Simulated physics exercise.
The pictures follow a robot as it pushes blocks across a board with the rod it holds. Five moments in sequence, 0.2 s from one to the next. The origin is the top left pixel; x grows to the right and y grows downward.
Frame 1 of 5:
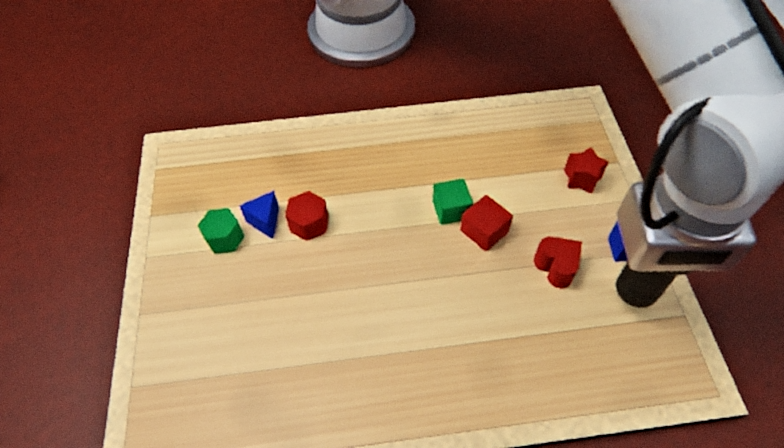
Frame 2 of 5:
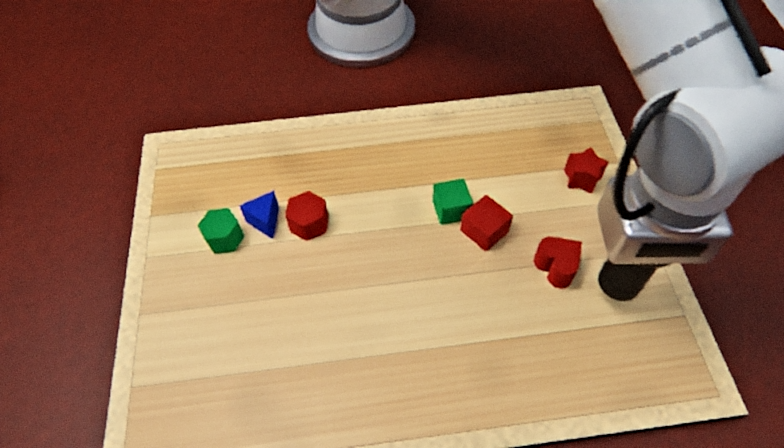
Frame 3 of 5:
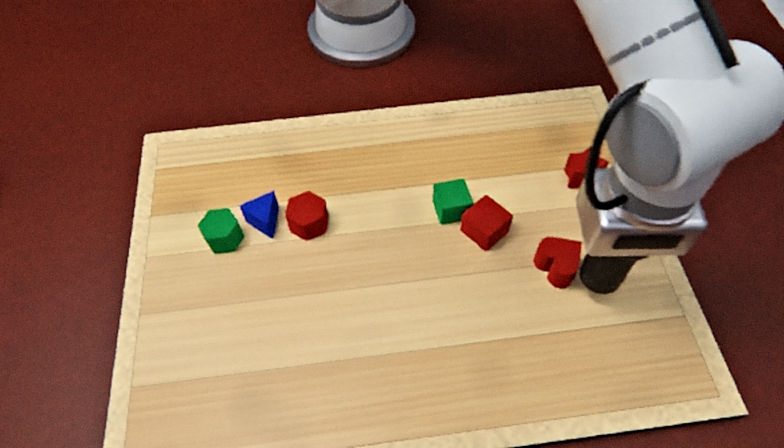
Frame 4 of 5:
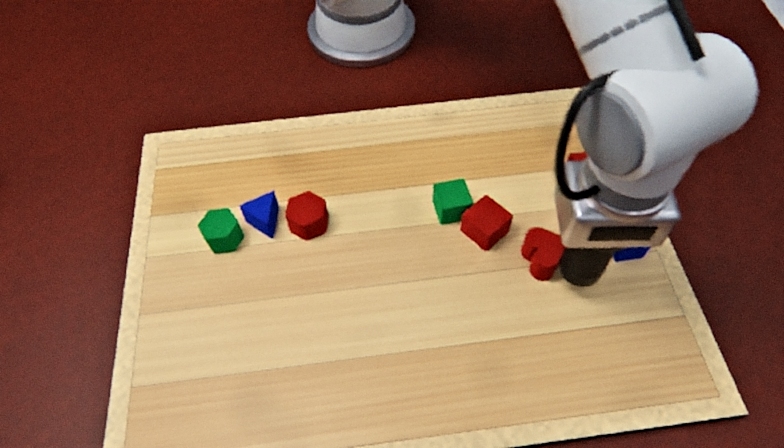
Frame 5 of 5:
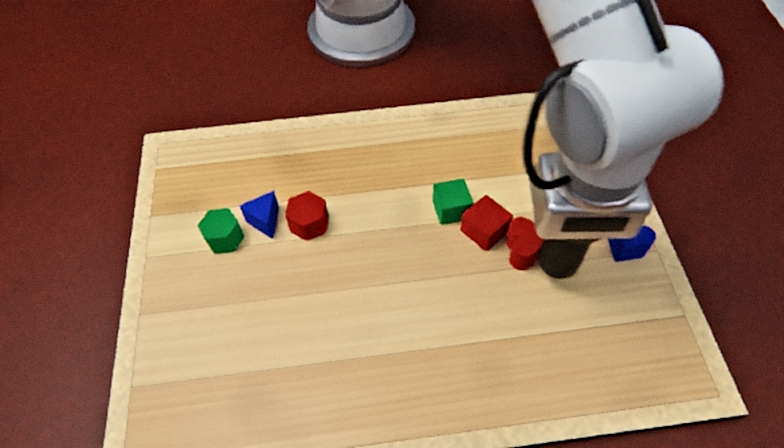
Robotic arm moving left across a wooden board, its dark rod pushing a red heart block toward red and green square blocks.
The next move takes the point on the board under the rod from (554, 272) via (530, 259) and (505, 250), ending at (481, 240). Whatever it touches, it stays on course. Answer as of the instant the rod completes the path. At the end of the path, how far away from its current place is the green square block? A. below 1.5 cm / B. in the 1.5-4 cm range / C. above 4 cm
I'll go with C - above 4 cm.
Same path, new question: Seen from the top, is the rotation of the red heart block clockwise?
Yes.
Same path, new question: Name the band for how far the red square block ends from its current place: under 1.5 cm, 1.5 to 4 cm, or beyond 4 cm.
Over 4 cm.
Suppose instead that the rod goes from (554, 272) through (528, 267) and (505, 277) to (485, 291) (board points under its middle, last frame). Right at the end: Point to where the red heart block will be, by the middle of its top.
I'd expect the centre of its top face to be at (513, 221).
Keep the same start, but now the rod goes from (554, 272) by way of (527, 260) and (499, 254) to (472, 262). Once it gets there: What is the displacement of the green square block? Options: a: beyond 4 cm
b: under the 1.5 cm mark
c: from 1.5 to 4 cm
That would be c.
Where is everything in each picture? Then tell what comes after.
The first frame shows tip of the rod (636, 289), middles of tops, green square block (453, 193), red square block (488, 214), red heart block (563, 253), blue heart block hidden.
The second frame shows rod (619, 283), nothing pushed.
The third frame shows rod (600, 276), nothing pushed.
The fourth frame shows rod (580, 269), red heart block (547, 245).
The fifth frame shows rod (558, 262), green square block (453, 193), red square block (488, 214), red heart block (529, 235), blue heart block partly hidden.
The first path, step by step. Halfway along, rod (521, 244); green square block (436, 187), turned 25° clockwise; red square block (469, 199), turned 35° anticlockwise; red heart block (503, 211), turned 15° clockwise.
At the end, rod (483, 229); green square block (412, 172), turned 25° clockwise; red square block (445, 179), turned 35° anticlockwise; red heart block (480, 194), turned 35° clockwise; blue heart block unmoved.
